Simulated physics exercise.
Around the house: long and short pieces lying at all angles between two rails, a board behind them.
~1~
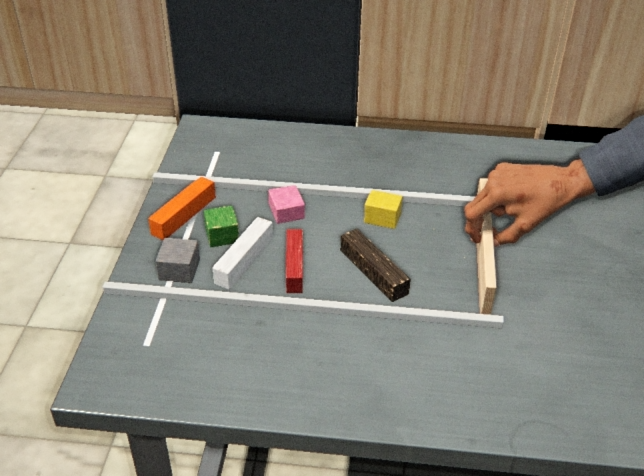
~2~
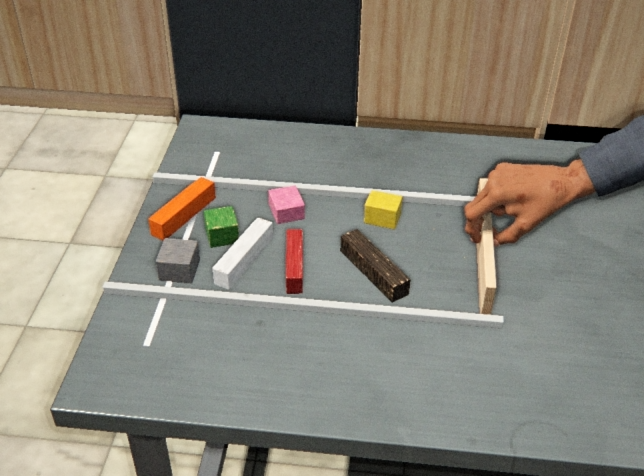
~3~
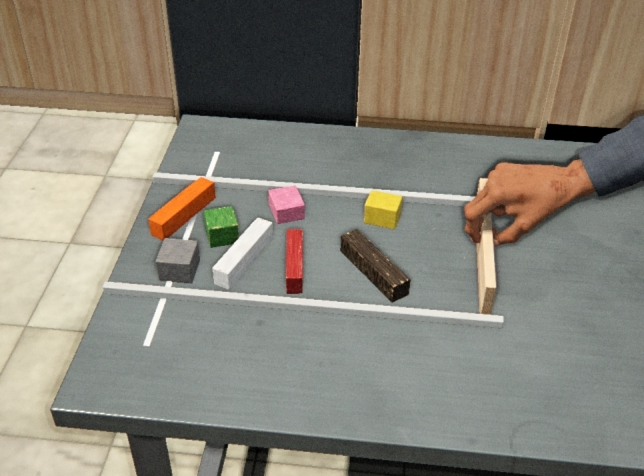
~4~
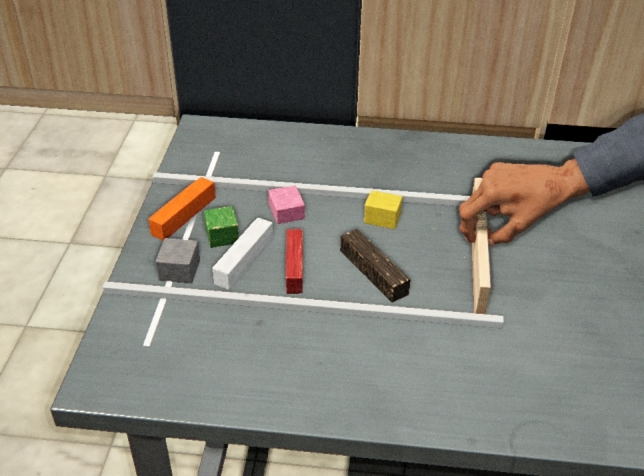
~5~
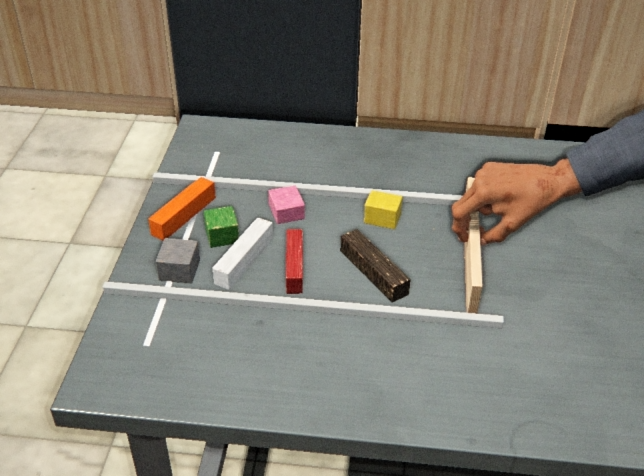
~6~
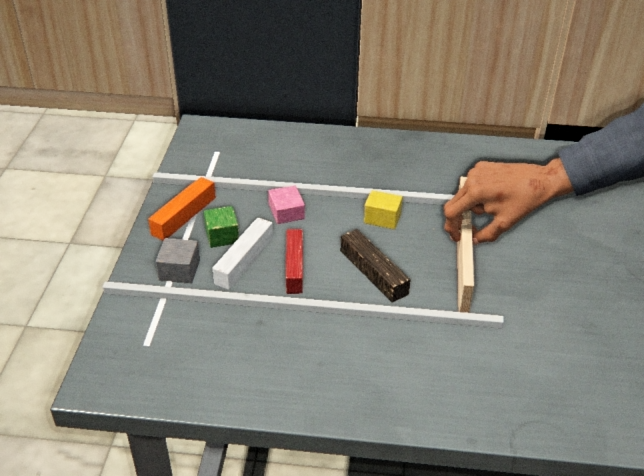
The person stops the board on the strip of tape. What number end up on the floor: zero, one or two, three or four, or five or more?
The number that fall off is three or four.
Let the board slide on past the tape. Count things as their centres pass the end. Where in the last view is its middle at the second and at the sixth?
At (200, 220) for the second, at (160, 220) for the sixth.
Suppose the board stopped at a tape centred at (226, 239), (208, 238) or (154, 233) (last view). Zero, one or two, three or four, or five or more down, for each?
In that order: No fall at all; either one or two; more than four.
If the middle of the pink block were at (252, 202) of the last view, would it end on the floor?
From there it survives.
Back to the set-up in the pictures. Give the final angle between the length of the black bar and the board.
Roughly 0° out of line.
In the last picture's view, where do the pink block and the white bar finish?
The pink block stops around (153, 192); the white bar around (134, 243).
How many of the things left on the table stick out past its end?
Overhanging: 1.
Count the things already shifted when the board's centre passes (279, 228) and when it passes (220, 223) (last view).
6 and 8.
Early on, none off yet; orange bar at rest near (183, 208); grey block at rest near (178, 261); green block at rest near (222, 227).
Finally, the number that fall off is three or four; lost, green block, grey block and orange bar.
